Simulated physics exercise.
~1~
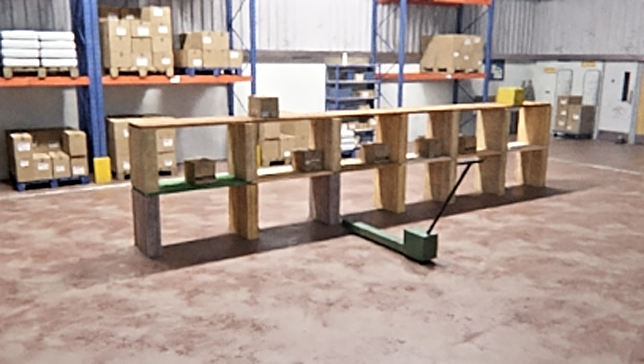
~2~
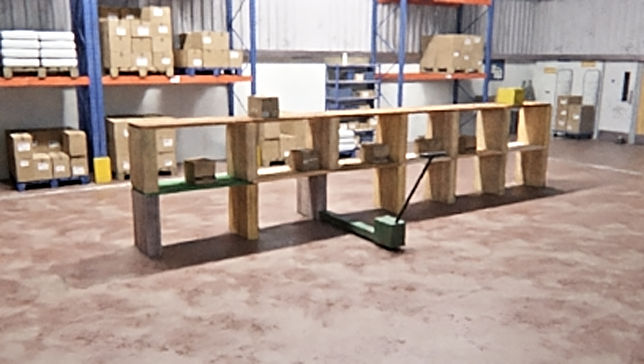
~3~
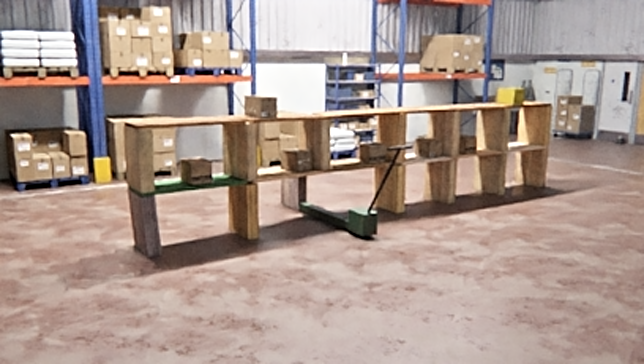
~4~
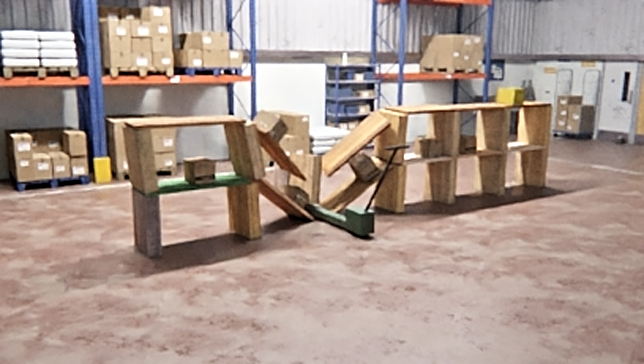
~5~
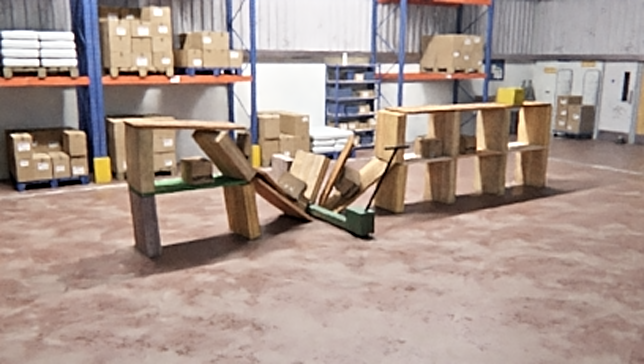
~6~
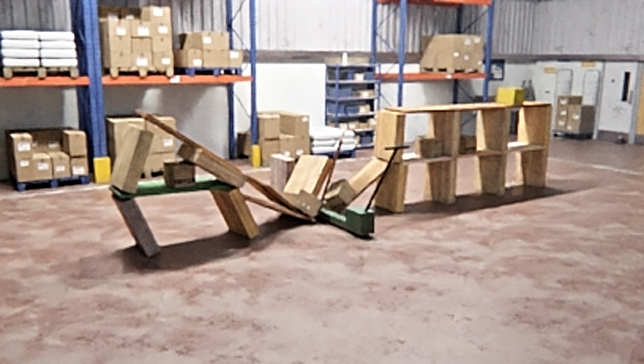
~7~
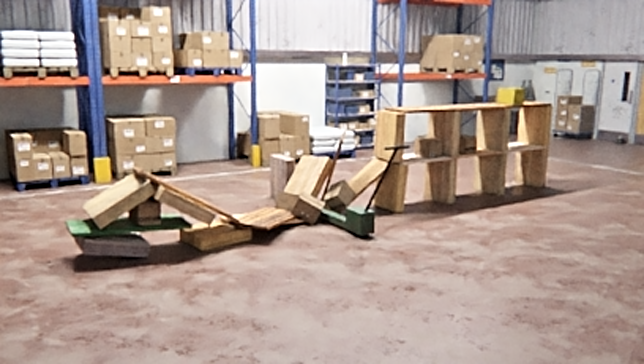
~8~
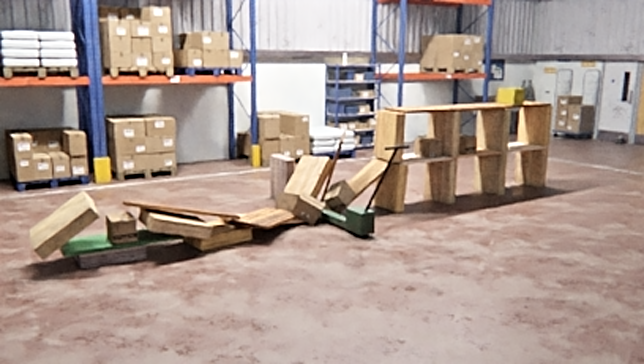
The footage shows a green jack moving left beneath a long two-tier row of timber uprights and boards in a warehouse. The section above it caves in, then the left end topples leftward into a heap, green board included, while the right-hand section stays standing.
